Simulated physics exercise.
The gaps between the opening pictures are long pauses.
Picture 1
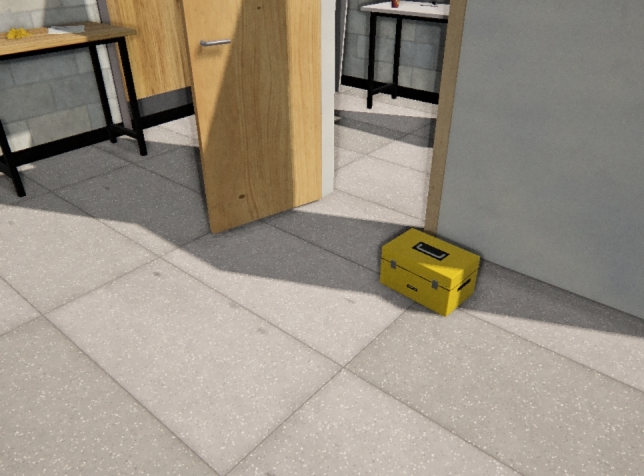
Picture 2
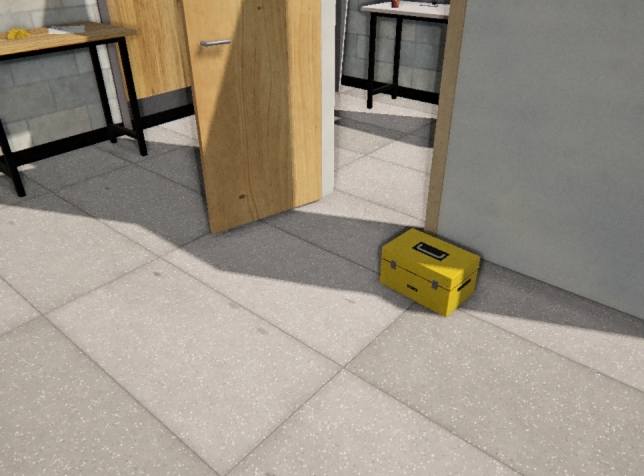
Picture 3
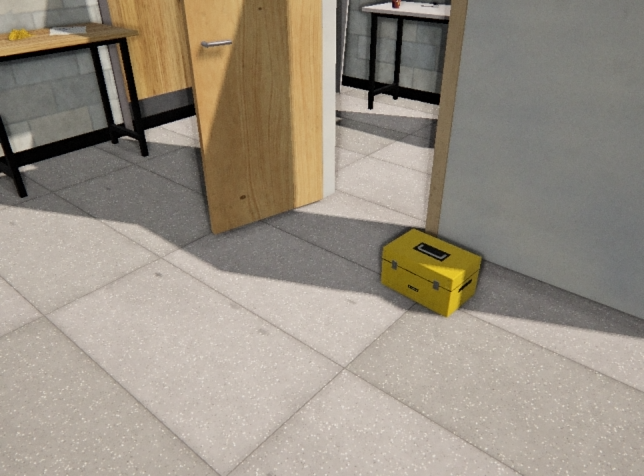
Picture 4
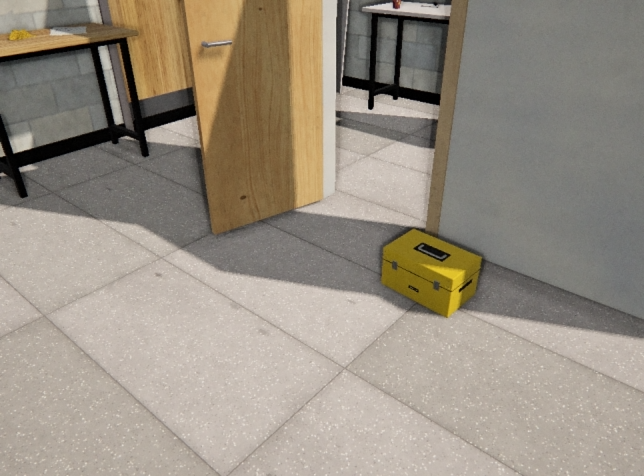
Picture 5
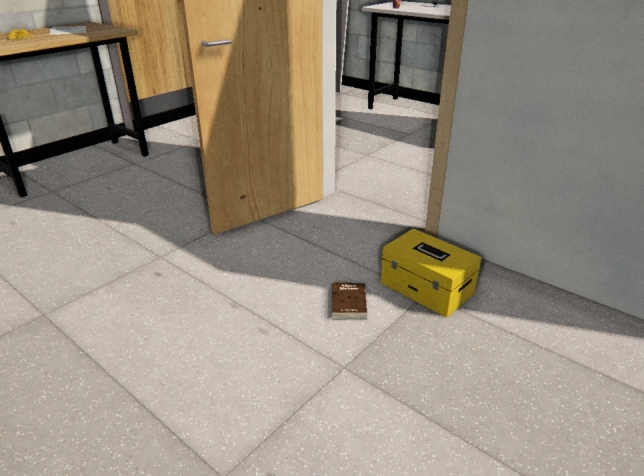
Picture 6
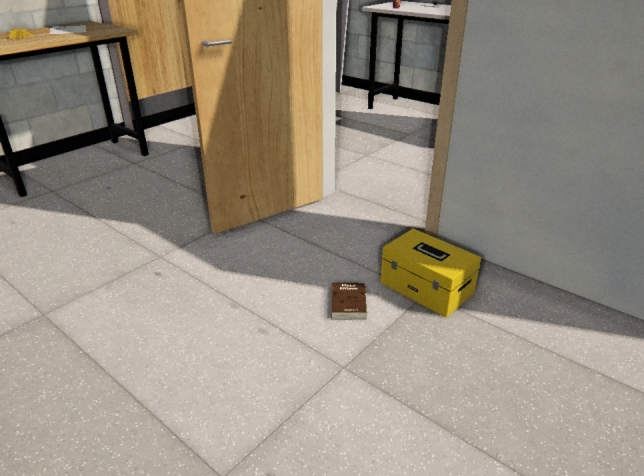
On the tiled floor by an open door, a brown book appears beside a still yellow toolbox.
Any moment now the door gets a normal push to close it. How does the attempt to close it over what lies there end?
The door meets its frame.
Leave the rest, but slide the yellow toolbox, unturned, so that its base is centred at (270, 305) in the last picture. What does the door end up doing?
After that it finishes its swing.
Then, 0.60 s past the last view, open by 88°.
Then, 1.10 s past the last view, open by 61°.
Then, 1.50 s past the last view, open by 37°.
Then, 1.90 s past the last view, open by 13°.
Finally, open by 0°; both still in place. Final places as the last picture's camera would see them, brown book near (349, 301).
